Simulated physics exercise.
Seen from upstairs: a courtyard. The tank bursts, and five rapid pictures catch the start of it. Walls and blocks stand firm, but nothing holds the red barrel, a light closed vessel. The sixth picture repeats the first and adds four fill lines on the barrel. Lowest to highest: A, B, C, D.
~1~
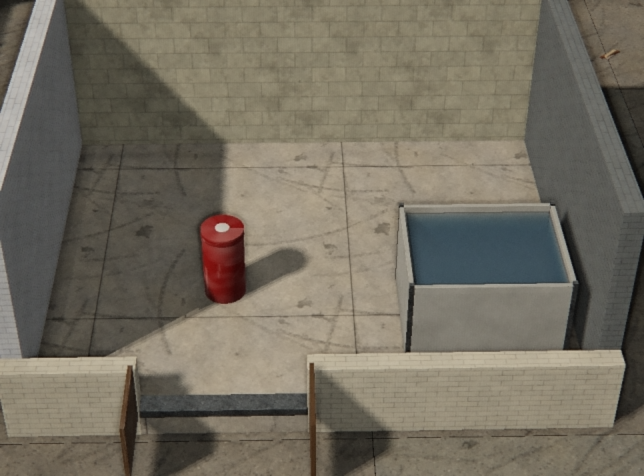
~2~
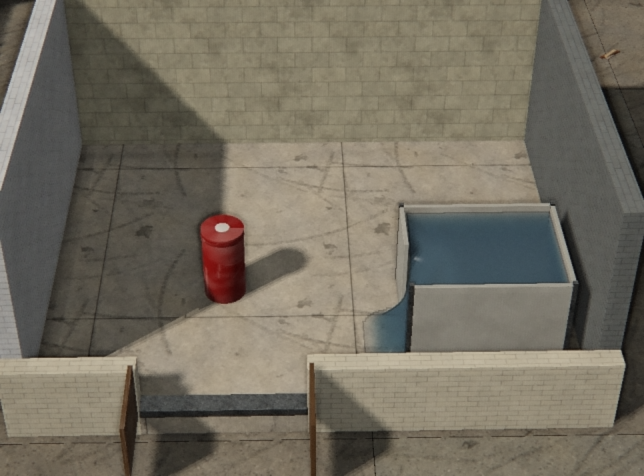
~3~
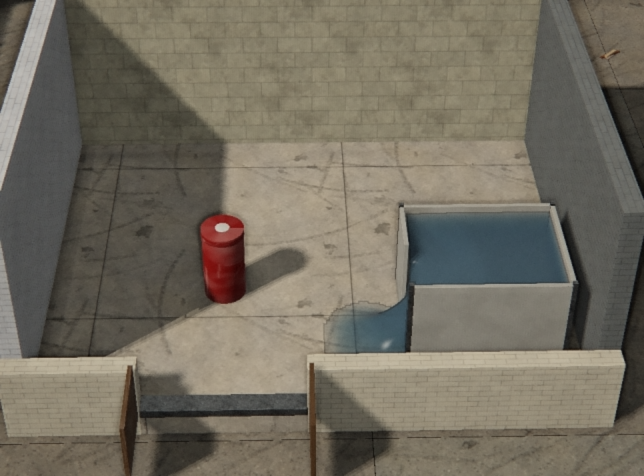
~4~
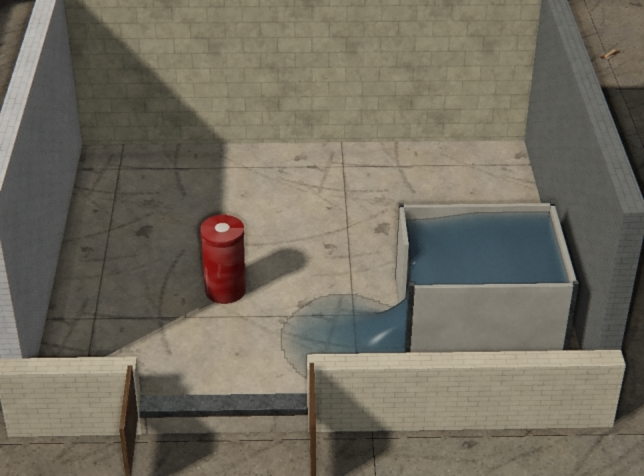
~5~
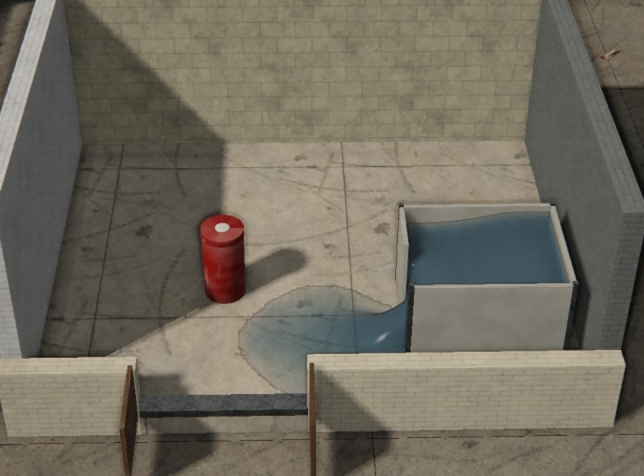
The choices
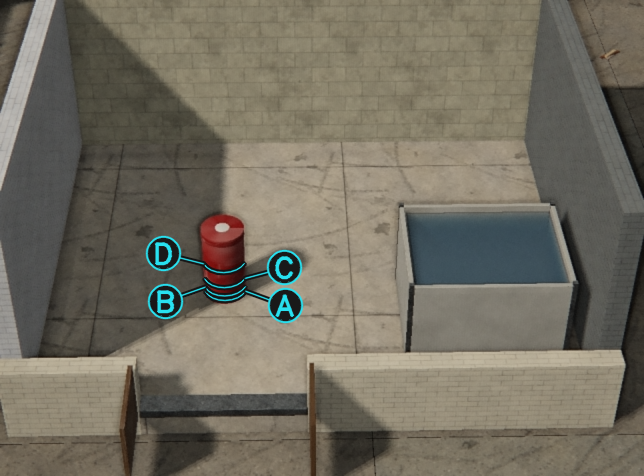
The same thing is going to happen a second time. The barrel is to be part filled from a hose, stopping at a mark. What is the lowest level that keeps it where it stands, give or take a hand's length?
It is D.
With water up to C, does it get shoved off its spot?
Yes, that goes wrong.
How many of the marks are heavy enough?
One of them.
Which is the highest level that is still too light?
Level C.
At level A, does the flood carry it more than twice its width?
Yes, it does.
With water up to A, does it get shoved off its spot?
Yes, it does.
In cyan, A at (225, 300); B at (224, 295); C at (224, 287); D at (223, 272); from the bottom up A, B, C, D.
With A, it is pushed about 6 times its own width away.
With B, it is pushed about 4 times its own width away.
With C, it is pushed about its own width away.
With D, it does not move.
